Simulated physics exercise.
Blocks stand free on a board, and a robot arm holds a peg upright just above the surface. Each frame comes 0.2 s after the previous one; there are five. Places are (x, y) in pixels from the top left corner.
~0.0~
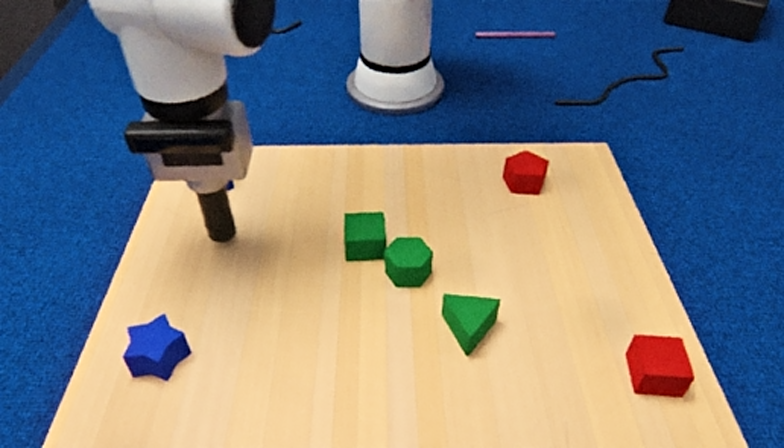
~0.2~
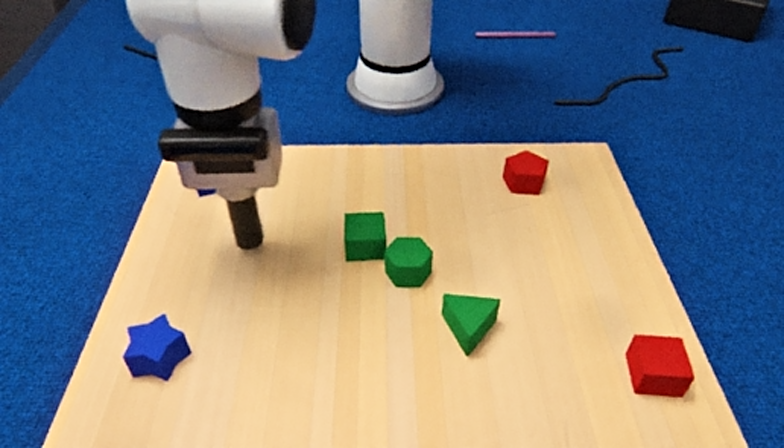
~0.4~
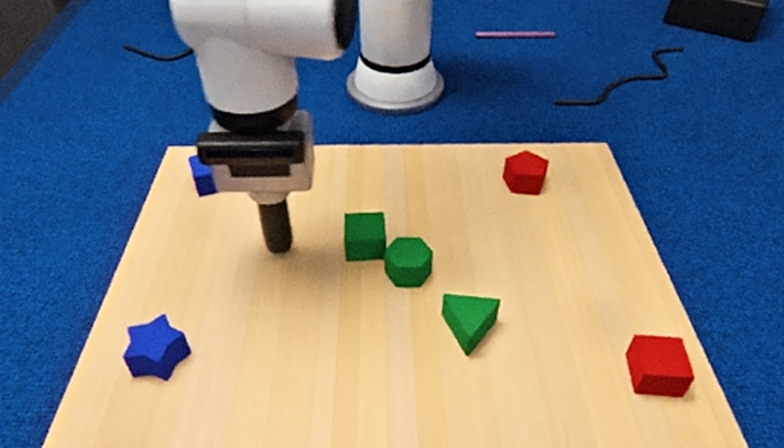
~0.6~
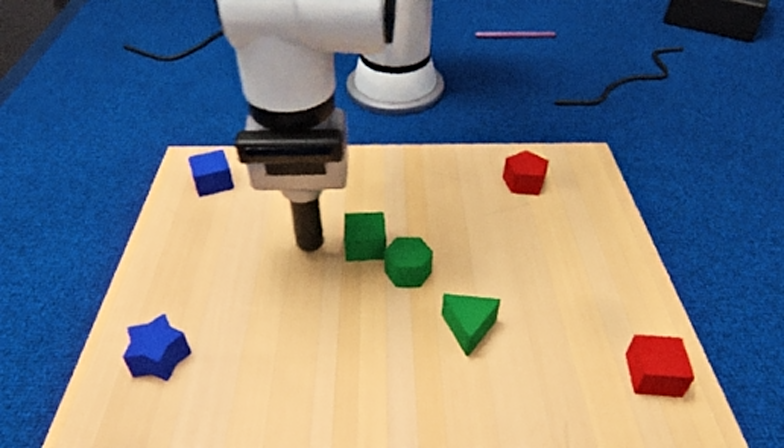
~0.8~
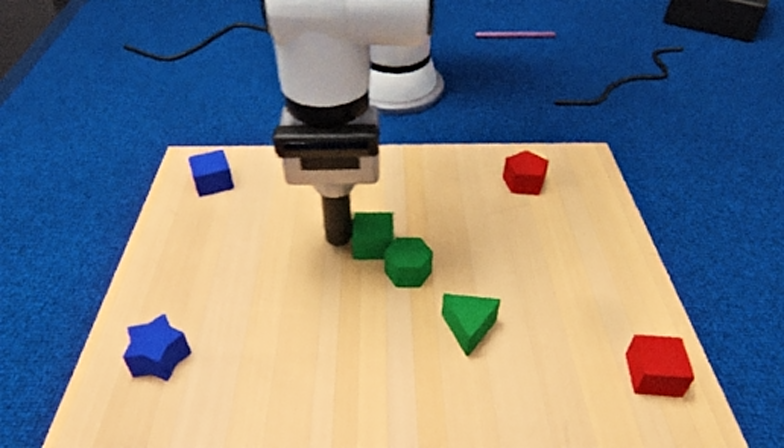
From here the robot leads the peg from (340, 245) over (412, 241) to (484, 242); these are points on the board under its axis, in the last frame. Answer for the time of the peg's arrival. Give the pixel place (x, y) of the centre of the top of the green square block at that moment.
Its top middle is near (522, 220).
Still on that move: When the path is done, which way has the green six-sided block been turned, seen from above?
It rotates clockwise.
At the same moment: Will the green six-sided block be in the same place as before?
It seems not.
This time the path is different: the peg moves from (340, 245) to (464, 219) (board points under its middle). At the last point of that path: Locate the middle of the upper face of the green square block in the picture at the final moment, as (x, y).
I'd place it at (471, 223), taking the centre of its top.
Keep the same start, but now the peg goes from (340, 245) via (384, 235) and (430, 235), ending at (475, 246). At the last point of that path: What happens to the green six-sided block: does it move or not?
That block will leave its spot.
What follows on the original path. One third of the way, peg (389, 234); green square block (424, 221); green six-sided block (421, 254), turned 35° clockwise.
Two thirds of the way, peg (437, 233); green square block (473, 220); green six-sided block (421, 254), turned 35° clockwise.
At the end, peg (486, 234); green square block (522, 220); green six-sided block (421, 254), turned 35° clockwise.
